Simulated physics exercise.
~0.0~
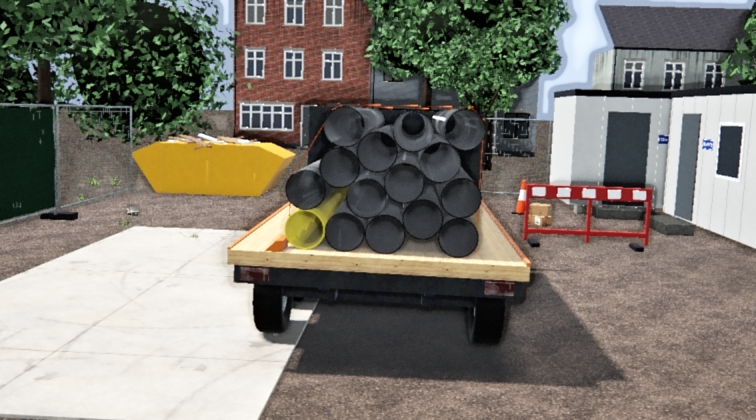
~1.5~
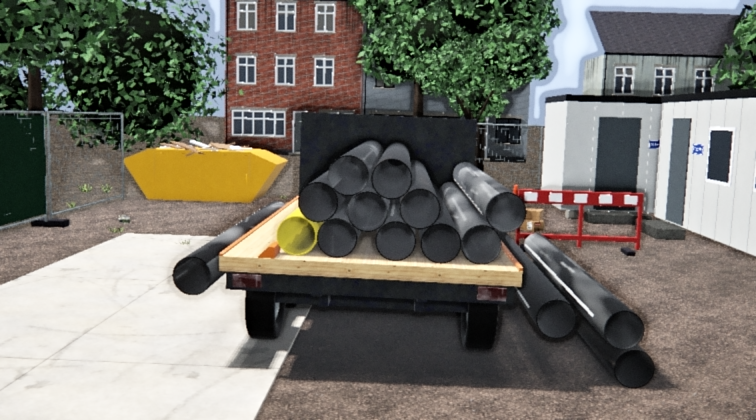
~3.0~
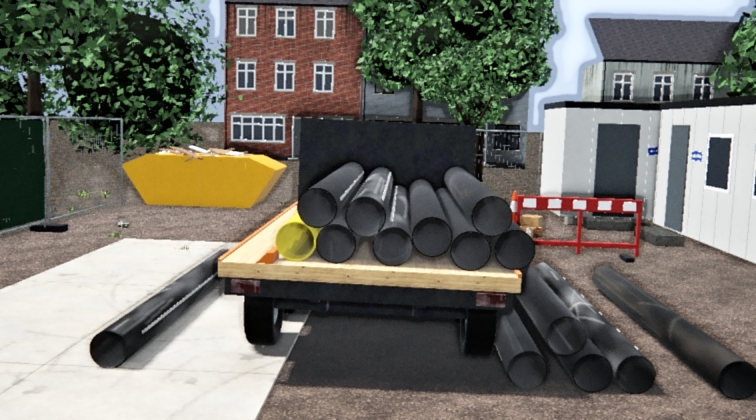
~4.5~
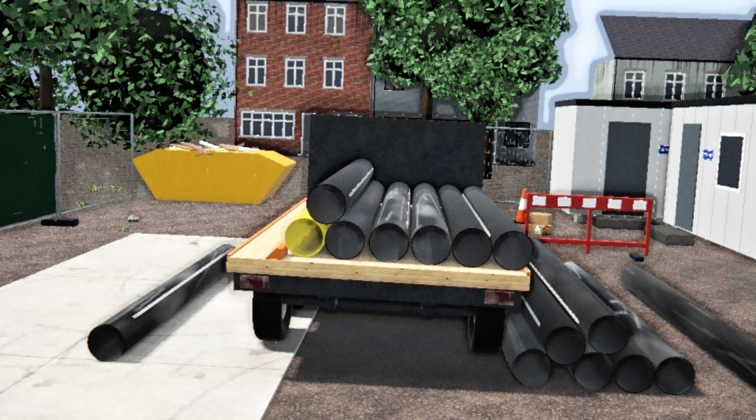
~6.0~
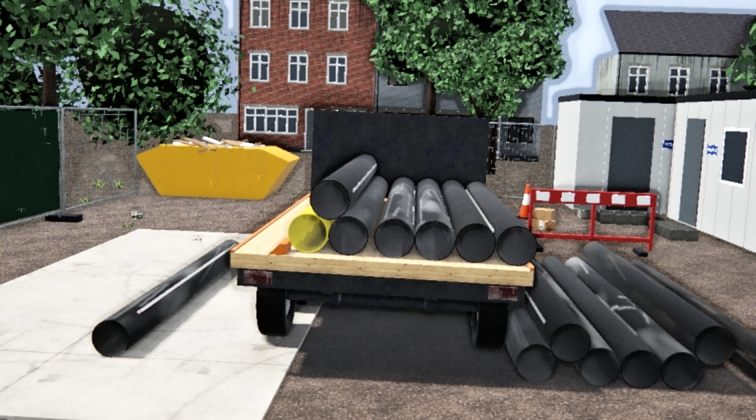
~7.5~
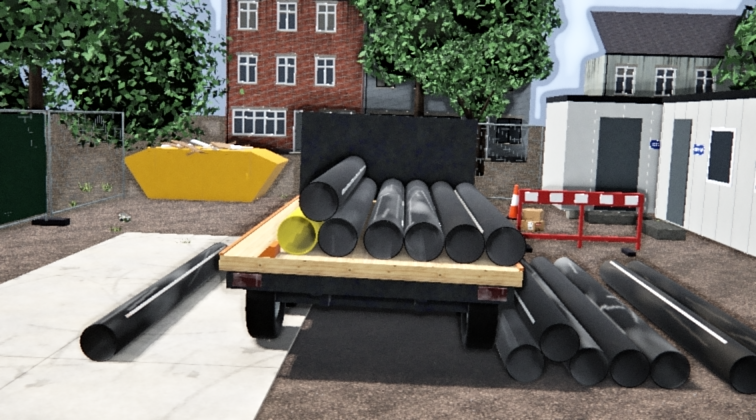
On a building site, a stack of black pipes and one yellow pipe on a flatbed trailer collapses, with pipes rolling off both sides, mostly the right, until several lie on the ground while the yellow one remains aboard at the left edge beside the other black pipes.
